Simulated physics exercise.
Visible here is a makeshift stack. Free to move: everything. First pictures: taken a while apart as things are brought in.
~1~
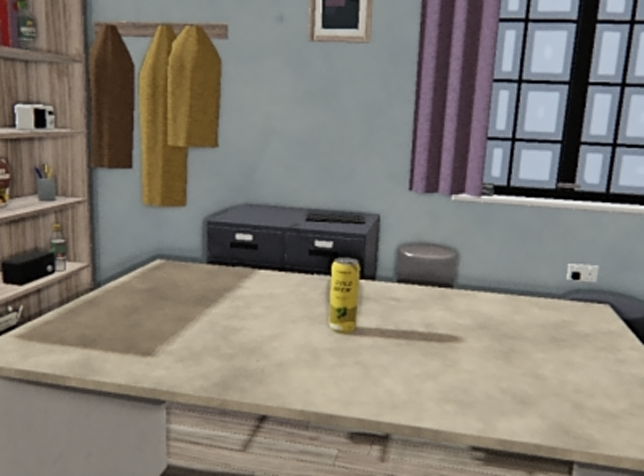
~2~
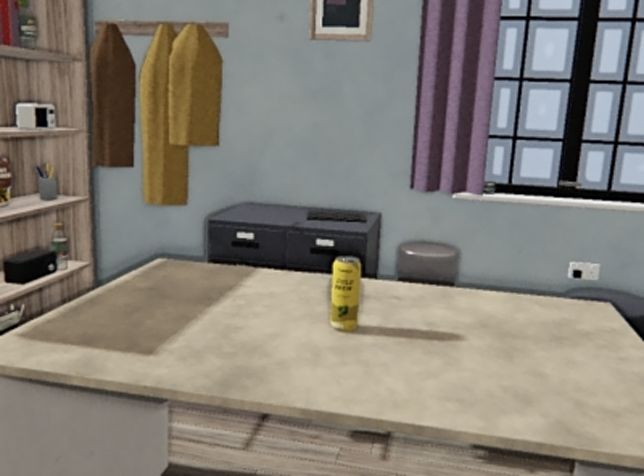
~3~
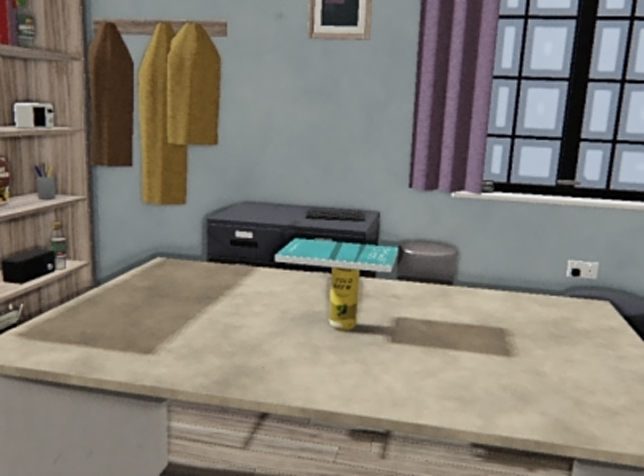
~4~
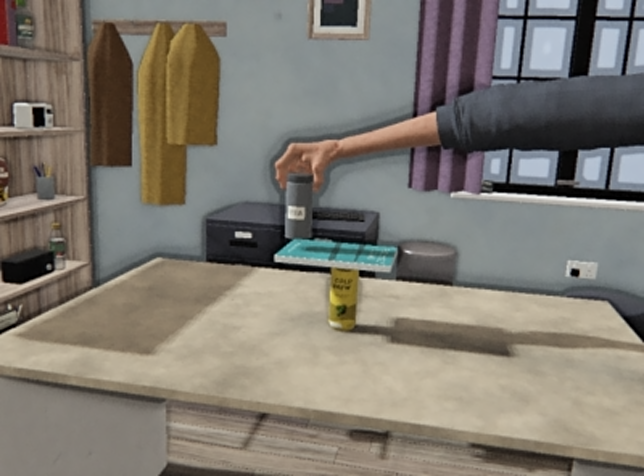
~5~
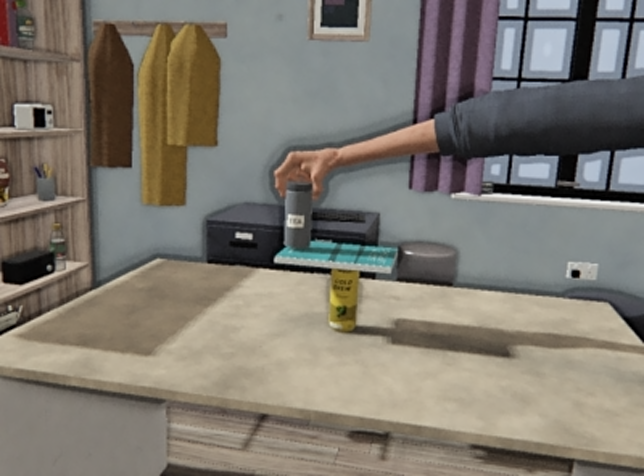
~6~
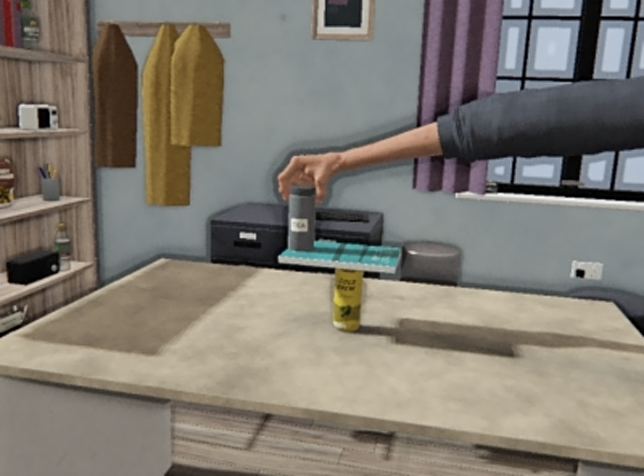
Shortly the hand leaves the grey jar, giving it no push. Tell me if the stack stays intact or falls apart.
The stack falls apart.
Then, 0.30 s past the last view, grey jar now fallen; turquoise book rocked 48° from its first pose.
Then, 0.50 s past the last view, turquoise book now fallen.
Then, 0.70 s past the last view, things are still on the move.
Finally, fallen, grey jar and turquoise book; yellow can still in place. The stack comes apart.
